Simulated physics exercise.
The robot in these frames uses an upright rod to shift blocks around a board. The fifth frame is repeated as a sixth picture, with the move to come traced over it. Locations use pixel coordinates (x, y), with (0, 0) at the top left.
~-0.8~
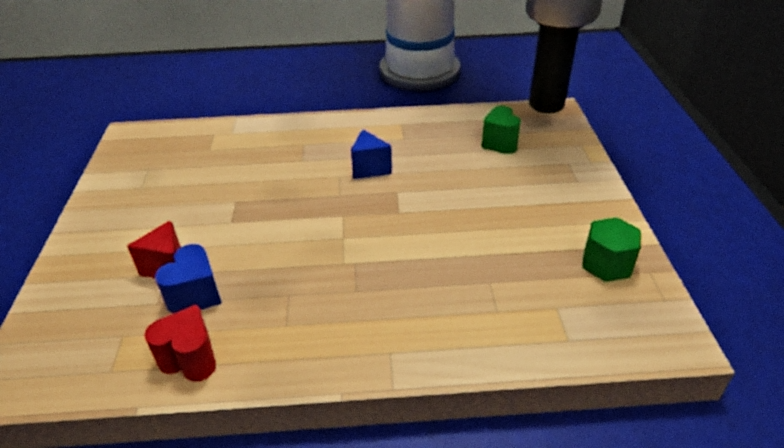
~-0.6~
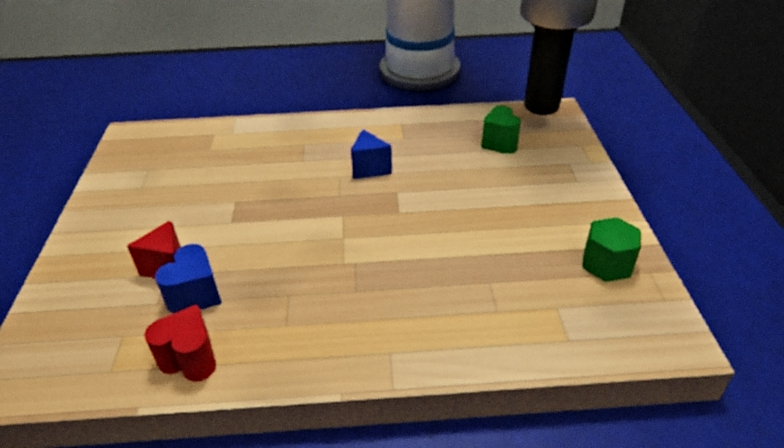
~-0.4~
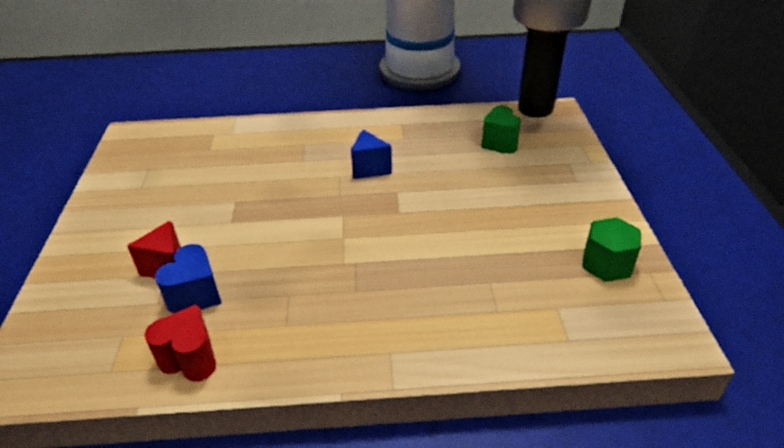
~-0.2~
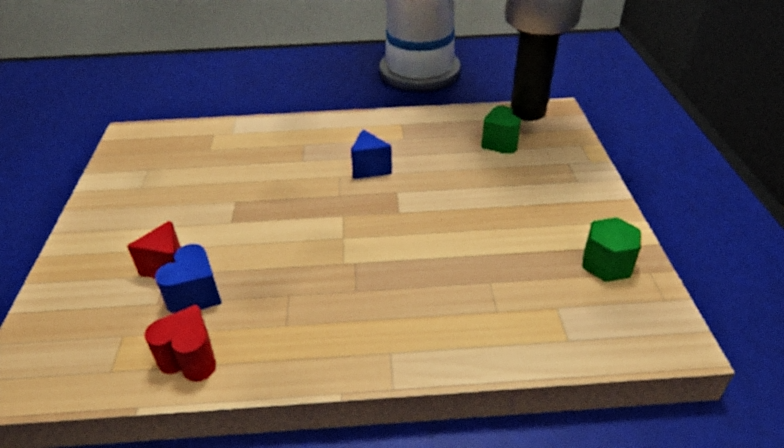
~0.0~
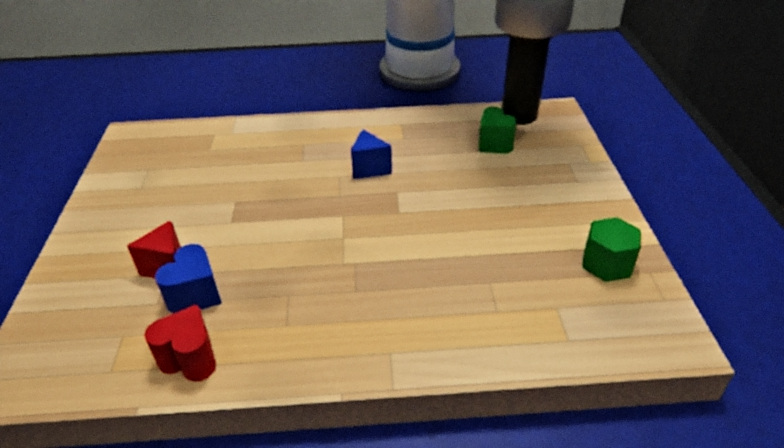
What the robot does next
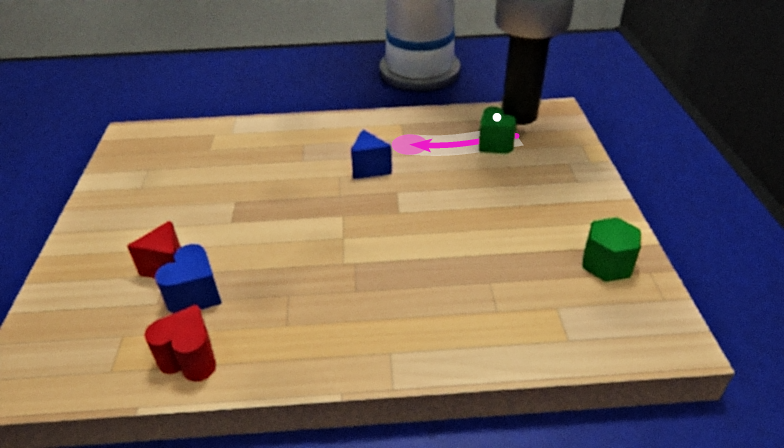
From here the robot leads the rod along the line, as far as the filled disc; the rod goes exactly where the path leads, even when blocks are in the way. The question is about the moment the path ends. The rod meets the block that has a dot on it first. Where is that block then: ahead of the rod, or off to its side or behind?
The rod passes it.
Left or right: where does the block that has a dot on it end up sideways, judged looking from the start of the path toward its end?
The block that has a dot on it goes left.
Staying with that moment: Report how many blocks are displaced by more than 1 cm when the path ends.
Shifted over 1 cm: One.
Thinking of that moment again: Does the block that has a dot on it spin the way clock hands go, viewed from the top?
I expect not.
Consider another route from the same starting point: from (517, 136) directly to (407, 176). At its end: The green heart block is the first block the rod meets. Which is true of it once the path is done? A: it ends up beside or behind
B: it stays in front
My pick is B.
Drawn move, from (517, 136) by way of (465, 143) to (410, 144); the dot is on the green heart block.
What follows on the original path. One third of the way, rod (483, 122); green heart block (463, 125).
Two thirds of the way, rod (447, 126); green heart block (434, 132), turned 25° anticlockwise.
At the end, rod (410, 125); blue triangular block still; green heart block (423, 134), turned 60° anticlockwise.
